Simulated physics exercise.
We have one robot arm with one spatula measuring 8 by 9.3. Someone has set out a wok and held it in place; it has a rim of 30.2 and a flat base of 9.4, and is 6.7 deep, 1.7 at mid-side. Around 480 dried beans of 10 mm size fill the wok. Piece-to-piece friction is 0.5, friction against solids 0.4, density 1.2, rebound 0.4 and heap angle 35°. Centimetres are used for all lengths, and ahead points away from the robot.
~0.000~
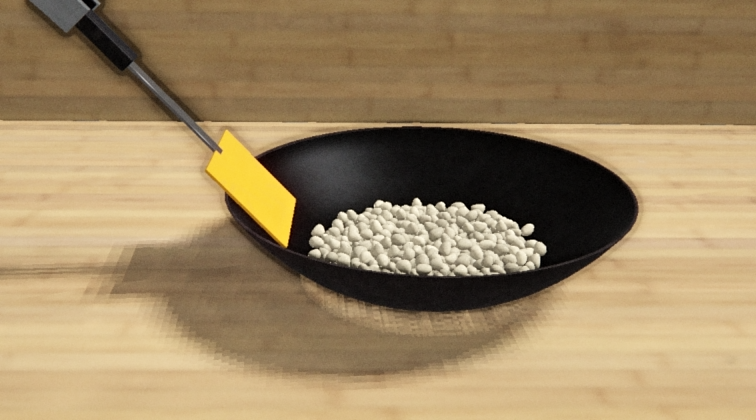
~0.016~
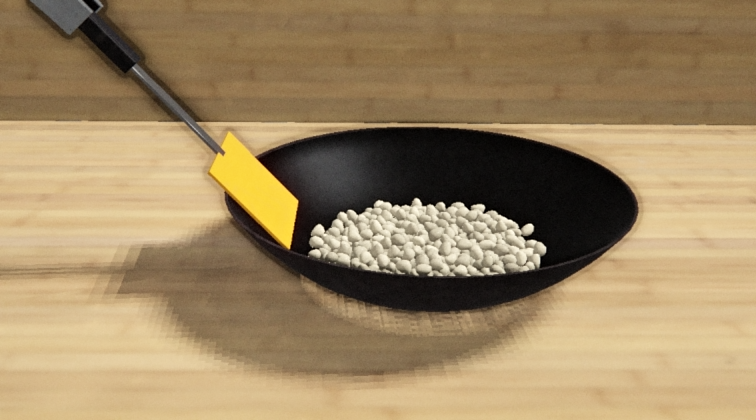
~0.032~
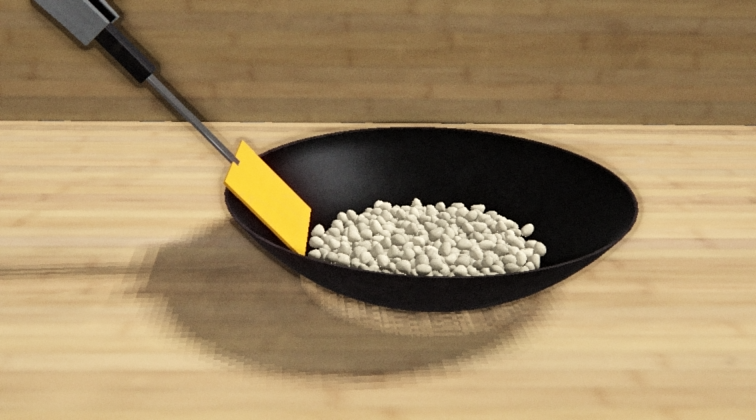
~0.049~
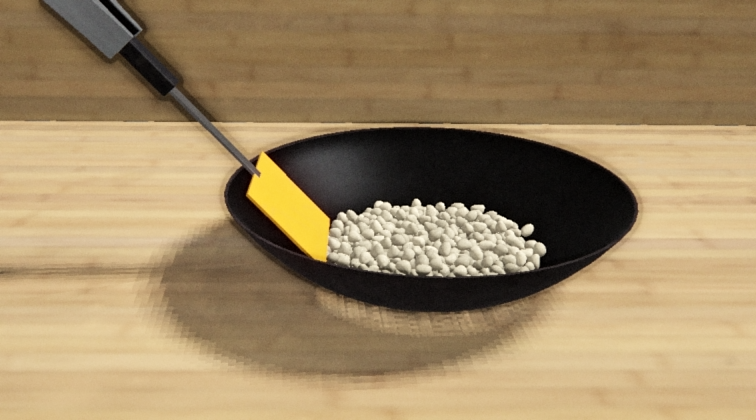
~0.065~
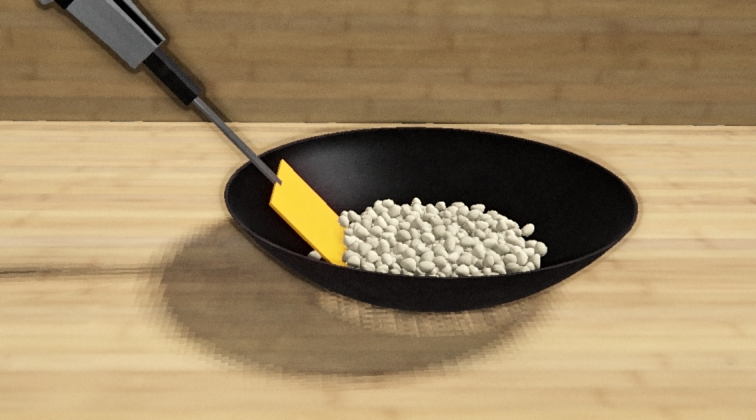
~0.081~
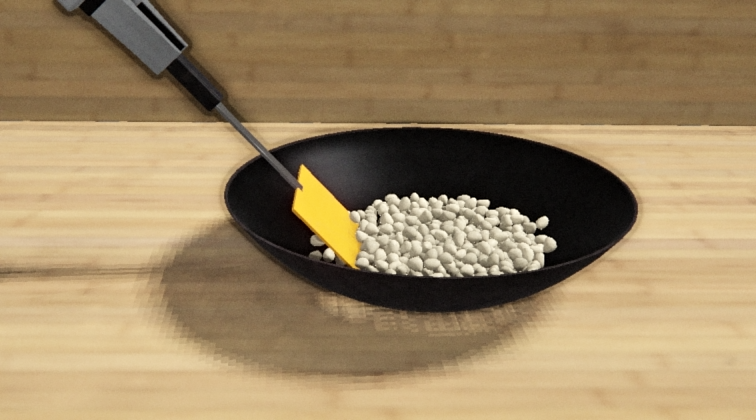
A yellow spatula on a grey and black robot arm moves down and to the right inside a wok, slowly at first, then pushes into the left side of the beans, shifting some slightly. The fixed view looks down at an angle on a pale wooden surface with a browner wooden backdrop. The black wok sits at centre, holding a low heap of whitish beans, its shadow below left.
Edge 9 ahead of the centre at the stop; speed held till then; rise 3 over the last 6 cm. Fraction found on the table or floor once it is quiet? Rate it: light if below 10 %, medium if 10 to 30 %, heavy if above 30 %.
Rating: Medium.
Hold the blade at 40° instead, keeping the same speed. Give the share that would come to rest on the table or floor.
Estimate for that slope: Some 15 per cent.
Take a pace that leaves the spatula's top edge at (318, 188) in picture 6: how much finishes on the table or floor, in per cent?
About 35 percent.
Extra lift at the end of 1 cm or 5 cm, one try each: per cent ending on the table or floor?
I'd put it near 25 in a hundred, then near 15 in a hundred.
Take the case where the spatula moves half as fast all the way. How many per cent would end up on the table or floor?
Around 0 per cent would finish on the table or floor.
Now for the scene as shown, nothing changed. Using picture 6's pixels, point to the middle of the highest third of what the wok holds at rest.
Approximately at pixel (540, 229).
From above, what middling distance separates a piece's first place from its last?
Some 5 centimetres.
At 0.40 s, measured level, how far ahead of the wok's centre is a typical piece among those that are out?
22 cm.
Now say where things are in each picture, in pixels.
The first picture shows the spatula top edge at (216, 149), sloping 48°; upper third of the load around (429, 242), from x 315 to 540, top at y 205; 479 in the wok.
The second picture shows the spatula top edge at (219, 151), sloping 48°; upper third of the load around (429, 242), from x 315 to 540, top at y 205.
The third picture shows the spatula top edge at (233, 160), sloping 48°; upper third of the load around (429, 242), from x 315 to 540, top at y 205.
The fourth picture shows the spatula top edge at (255, 172), sloping 48°; upper third of the load around (429, 242), from x 315 to 540, top at y 205.
The fifth picture shows the spatula top edge at (276, 181), sloping 48°; upper third of the load around (426, 241), from x 315 to 540, top at y 205.
The sixth picture shows the spatula top edge at (297, 186), sloping 48°; upper third of the load around (442, 236), from x 315 to 550, top at y 200; 479 in the wok.
After 0.13 s, sloping 48°, highest piece 6 above the table; 479 in the wok.
After 0.18 s, sloping 48°, highest piece 8 above the table; 478 in the wok, 1 on the blade or in flight.
After 0.40 s, sloping 48°, highest piece 9 above the table; 405 in the wok, 26 on the table or floor, 48 on the blade or in flight.
After 1.45 s, sloping 48°, highest piece 5 above the table; 402 in the wok, 77 on the table or floor.
In the end, 402 in the wok, 77 on the table or floor. That is 16 % on the table or floor.
